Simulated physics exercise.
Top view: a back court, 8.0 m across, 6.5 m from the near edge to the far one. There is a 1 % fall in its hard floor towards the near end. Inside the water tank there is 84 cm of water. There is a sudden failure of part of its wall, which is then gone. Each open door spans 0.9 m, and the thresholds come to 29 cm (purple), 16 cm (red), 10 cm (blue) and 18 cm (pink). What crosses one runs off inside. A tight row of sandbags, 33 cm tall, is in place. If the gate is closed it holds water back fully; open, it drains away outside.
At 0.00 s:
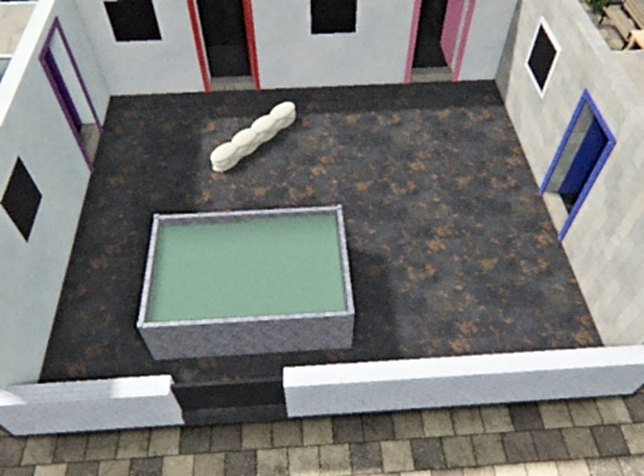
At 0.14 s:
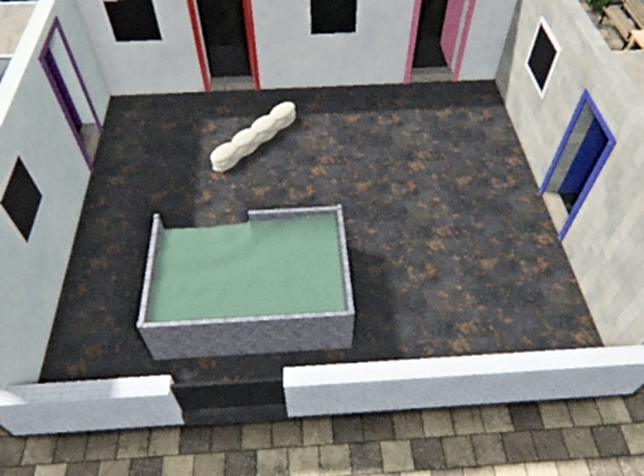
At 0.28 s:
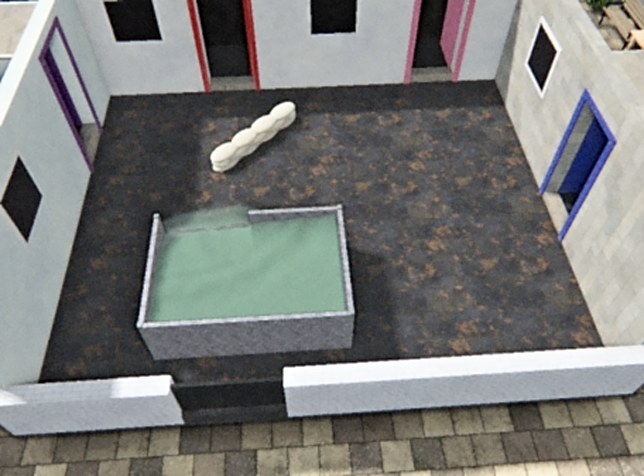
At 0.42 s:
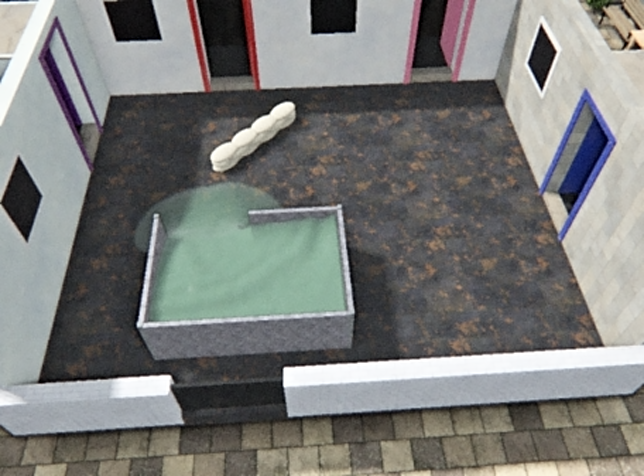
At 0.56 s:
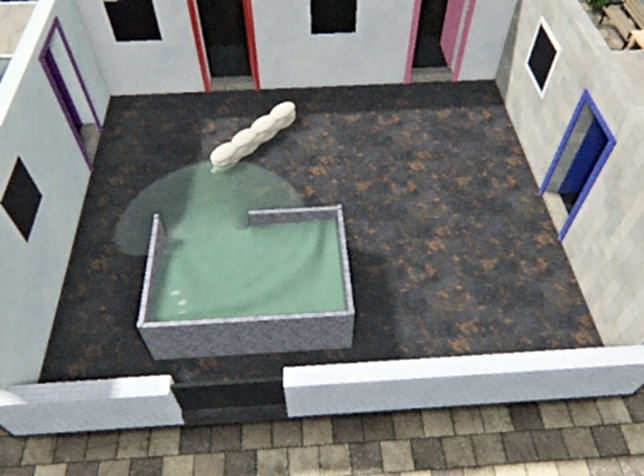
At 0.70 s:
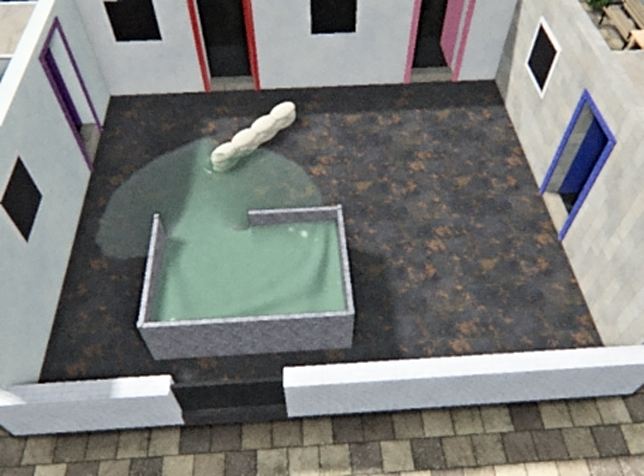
Green water, at first lying still in a grey-walled rectangular tank, pours through a gap that opens in the left part of its far wall, in a courtyard seen from above. Pale walls with red, pink, purple and blue doorways surround the dark, mottled floor, where a cream twisted object lies beyond the tank. The water spreads in a widening rounded sheet, reaching the object's near end, while the view stays fixed.
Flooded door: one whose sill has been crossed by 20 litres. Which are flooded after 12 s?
Outcome: At the purple door it looks set to land under the limit, at the red door it looks set to land under the limit, at the blue door it looks set to land under the limit, at the pink door it looks set to land under the limit.
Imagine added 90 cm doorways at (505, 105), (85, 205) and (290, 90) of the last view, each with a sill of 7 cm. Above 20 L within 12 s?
In turn: Past it, past it, past it.
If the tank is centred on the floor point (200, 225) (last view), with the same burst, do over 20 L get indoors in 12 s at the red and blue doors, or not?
Then: Red over, blue not over.
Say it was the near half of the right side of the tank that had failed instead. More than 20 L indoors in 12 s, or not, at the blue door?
Blue: Exceeds.
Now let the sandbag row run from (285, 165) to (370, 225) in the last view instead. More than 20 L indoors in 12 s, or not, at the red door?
Then, at red, the limit is surpassed.
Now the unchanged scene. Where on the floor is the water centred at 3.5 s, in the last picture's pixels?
Its balance point sits around (246, 185).
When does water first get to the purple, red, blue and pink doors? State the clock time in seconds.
Doors: Purple 1.1 s / red 1.3 s / blue 4.0 s / pink 2.0 s.
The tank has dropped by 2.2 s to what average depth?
Around 43 cm on average.
After 1.4 s water covers 30 % of the floor and is deepest (48 cm) near (195, 248); purple door 11 cm at the sill, 0 L in, red door 7 cm at the sill, 0 L in, blue door not reached, pink door not reached.
After 2.2 s water covers 35 % of the floor and is deepest (56 cm) near (127, 102); purple door 23 cm at the sill, 0 L in, red door 16 cm at the sill, 0 L in, blue door not reached, pink door 6 cm at the sill, 0 L in.
After 3.5 s water covers 55 % of the floor and is deepest (32 cm) near (156, 143); purple door 27 cm at the sill, 2 L in, red door 18 cm at the sill, 5 L in, blue door not reached, pink door 11 cm at the sill, 0 L in.
After 7.0 s water covers 85 % of the floor and is deepest (22 cm) near (614, 371); purple door 14 cm at the sill, 3 L in, red door 12 cm at the sill, 9 L in, blue door 8 cm at the sill, 0 L in, pink door 15 cm at the sill, 2 L in.
After 12.0 s water covers 95 % of the floor and is deepest (21 cm) near (60, 407); purple door 7 cm at the sill, 3 L in, red door 5 cm at the sill, 10 L in, blue door 6 cm at the sill, 0 L in, pink door 7 cm at the sill, 2 L in.
